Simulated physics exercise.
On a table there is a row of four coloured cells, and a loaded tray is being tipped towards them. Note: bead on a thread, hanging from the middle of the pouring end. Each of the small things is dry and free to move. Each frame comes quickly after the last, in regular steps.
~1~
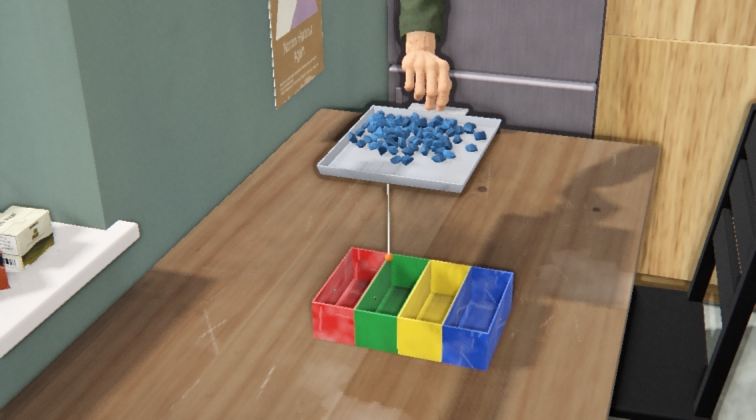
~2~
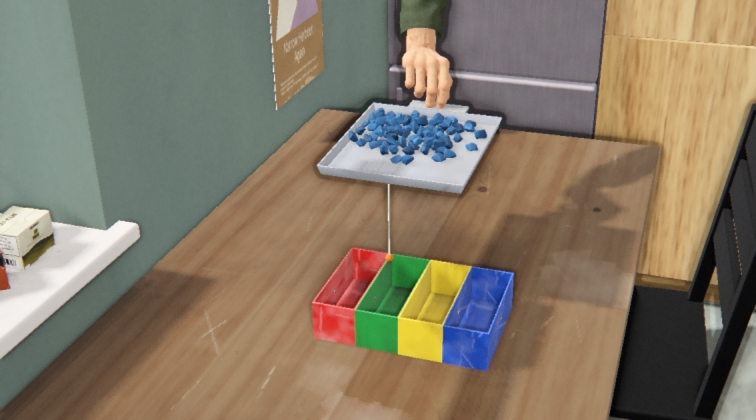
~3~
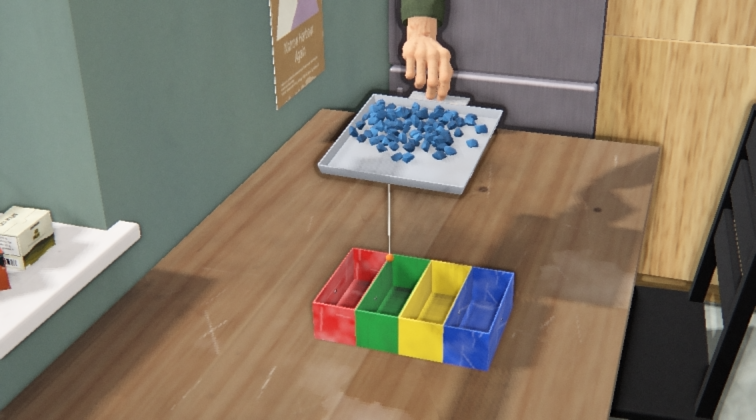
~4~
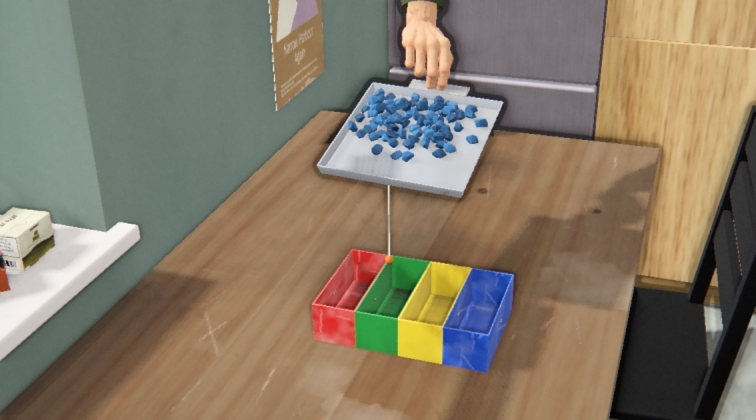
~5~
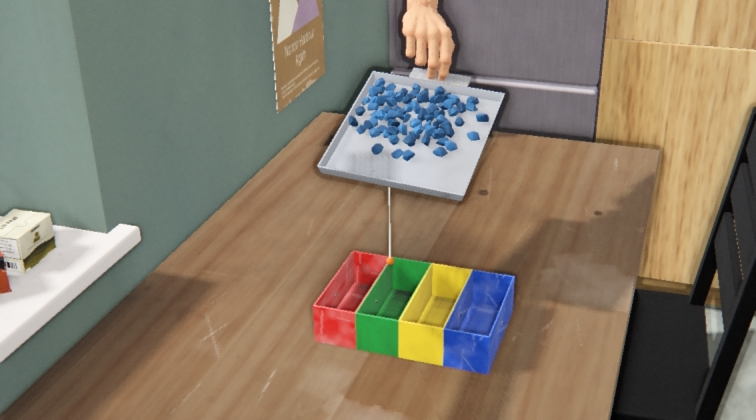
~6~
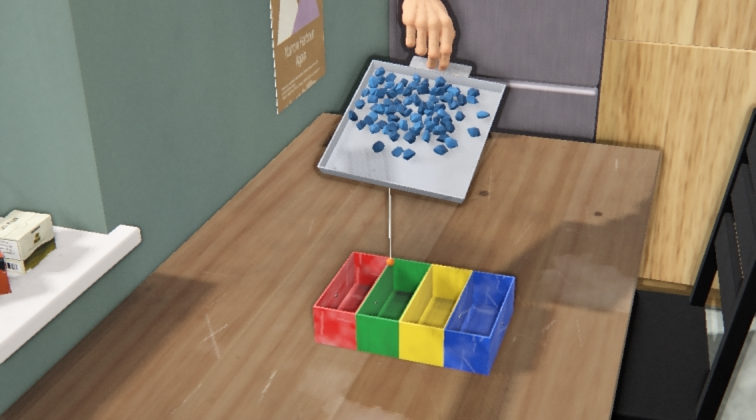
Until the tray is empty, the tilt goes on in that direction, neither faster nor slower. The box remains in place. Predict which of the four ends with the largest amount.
The yellow one ends with the most.
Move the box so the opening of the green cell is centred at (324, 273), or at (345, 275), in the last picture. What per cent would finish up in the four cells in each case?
40 % for the first, 60 % for the second.
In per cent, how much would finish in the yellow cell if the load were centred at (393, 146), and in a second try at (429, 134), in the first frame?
40 % and 40 %.
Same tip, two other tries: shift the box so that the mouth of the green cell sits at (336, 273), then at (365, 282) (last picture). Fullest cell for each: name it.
At the first place blue, at the second that blue cell.
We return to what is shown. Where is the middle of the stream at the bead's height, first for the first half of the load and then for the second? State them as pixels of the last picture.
Starting near (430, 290), moving on to near (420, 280).
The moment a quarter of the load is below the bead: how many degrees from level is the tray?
75°, roughly.
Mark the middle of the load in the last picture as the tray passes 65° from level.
Load centre: Approx. (420, 181).
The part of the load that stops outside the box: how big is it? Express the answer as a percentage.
Close to 0 per cent.
Soon after the last picture, tray tipped steeply; most on the tray; about a quarter falling or outside the box.
A little later, tray tipped past a quarter turn; a stray few on the tray; about a third in the yellow cell; about a quarter in the green cell; a small part in the blue cell; a small part in the red cell; a small part falling or outside the box.
Later still, tray tipped past a quarter turn; about half in the yellow cell; about a quarter in the green cell; a small part in the blue cell; a small part in the red cell; a stray few falling or outside the box.
At rest, tray tipped past a quarter turn; about half in the yellow cell; about a quarter in the green cell; a small part in the blue cell; a small part in the red cell; a stray few outside the box.
